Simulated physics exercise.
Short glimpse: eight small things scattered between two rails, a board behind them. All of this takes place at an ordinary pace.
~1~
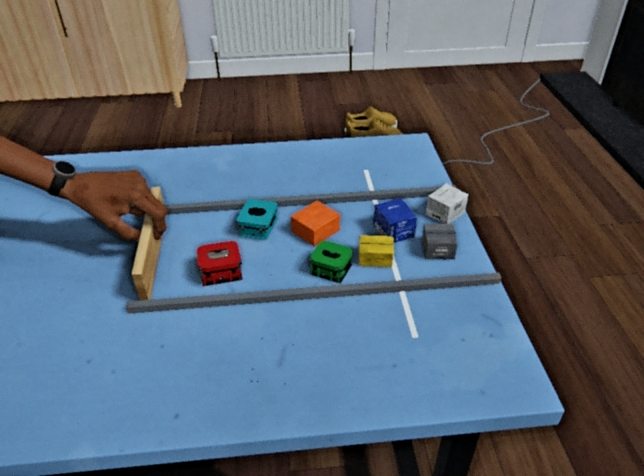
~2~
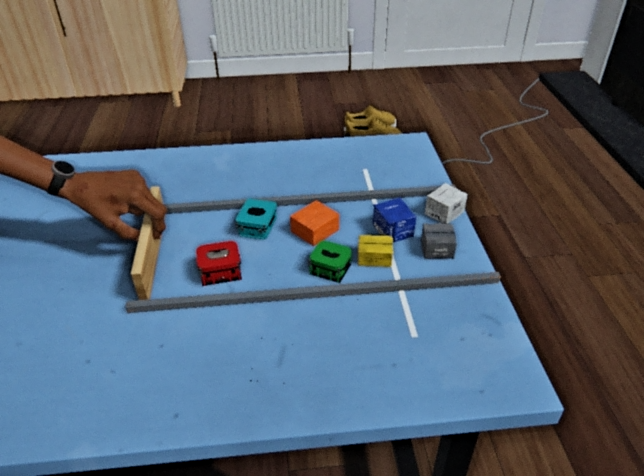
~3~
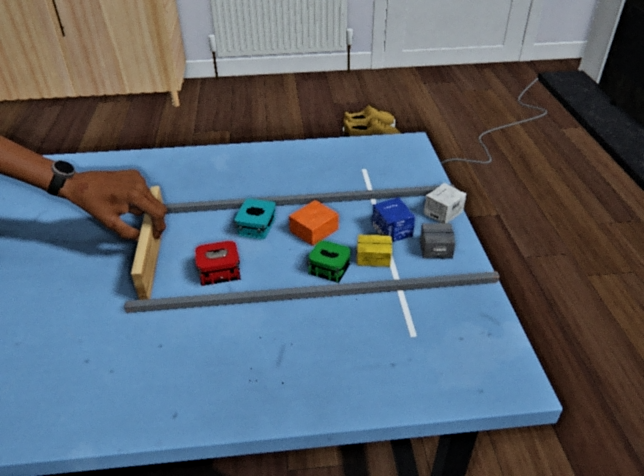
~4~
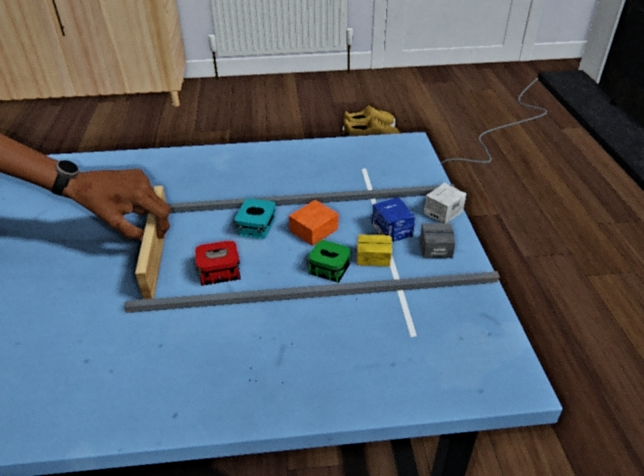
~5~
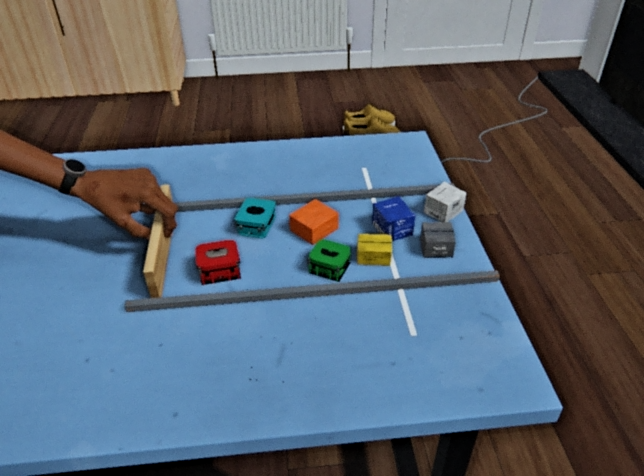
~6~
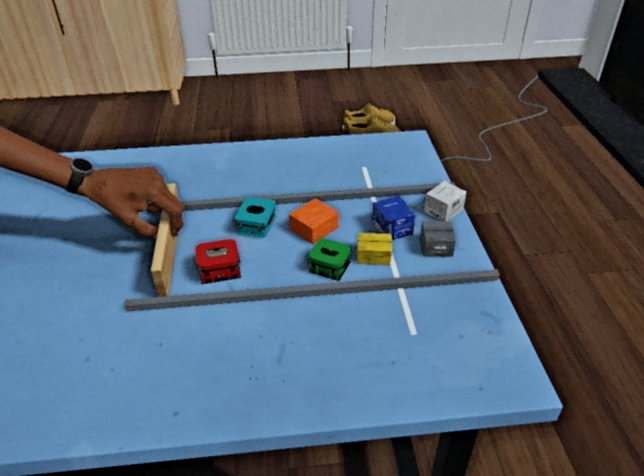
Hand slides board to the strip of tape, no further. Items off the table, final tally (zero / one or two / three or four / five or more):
Final tally: One or two.
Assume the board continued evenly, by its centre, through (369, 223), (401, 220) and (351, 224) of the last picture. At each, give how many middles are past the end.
Respectively 1, 3 and 0.
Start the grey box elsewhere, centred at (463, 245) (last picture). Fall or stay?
It goes down.
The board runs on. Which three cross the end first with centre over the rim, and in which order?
Sequence: Grey box, yellow box, blue box.
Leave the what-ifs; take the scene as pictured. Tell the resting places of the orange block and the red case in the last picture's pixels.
The orange block ends up near (431, 223), and the red case near (411, 248).
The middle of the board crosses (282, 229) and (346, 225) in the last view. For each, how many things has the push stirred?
By then 5, and later 8.
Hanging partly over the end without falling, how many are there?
It comes to 3.
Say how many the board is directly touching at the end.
Counting them up gives 2.
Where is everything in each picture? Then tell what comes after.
The first frame shows white box (447, 204); grey box (439, 242); blue box (395, 221); board (151, 241); tape (386, 239).
The second frame shows grey box (439, 241); red case (219, 263).
The third frame shows blue box (393, 220); green case (330, 261).
The fourth frame shows white box (445, 204); yellow box (374, 251).
The fifth frame shows grey box (438, 240); board (161, 239).
The sixth frame shows white box (445, 202); grey box (438, 239); blue box (393, 219); board (167, 238); tape (385, 236).
Early on, none off yet; white box at rest near (445, 202); grey box at rest near (438, 239); blue box at rest near (393, 219).
A while later, none off yet; white box at rest near (445, 202); grey box moving near (444, 239); blue box travelled about its own width near (415, 218).
Finally, the number that fall off is one or two; lost, grey box.
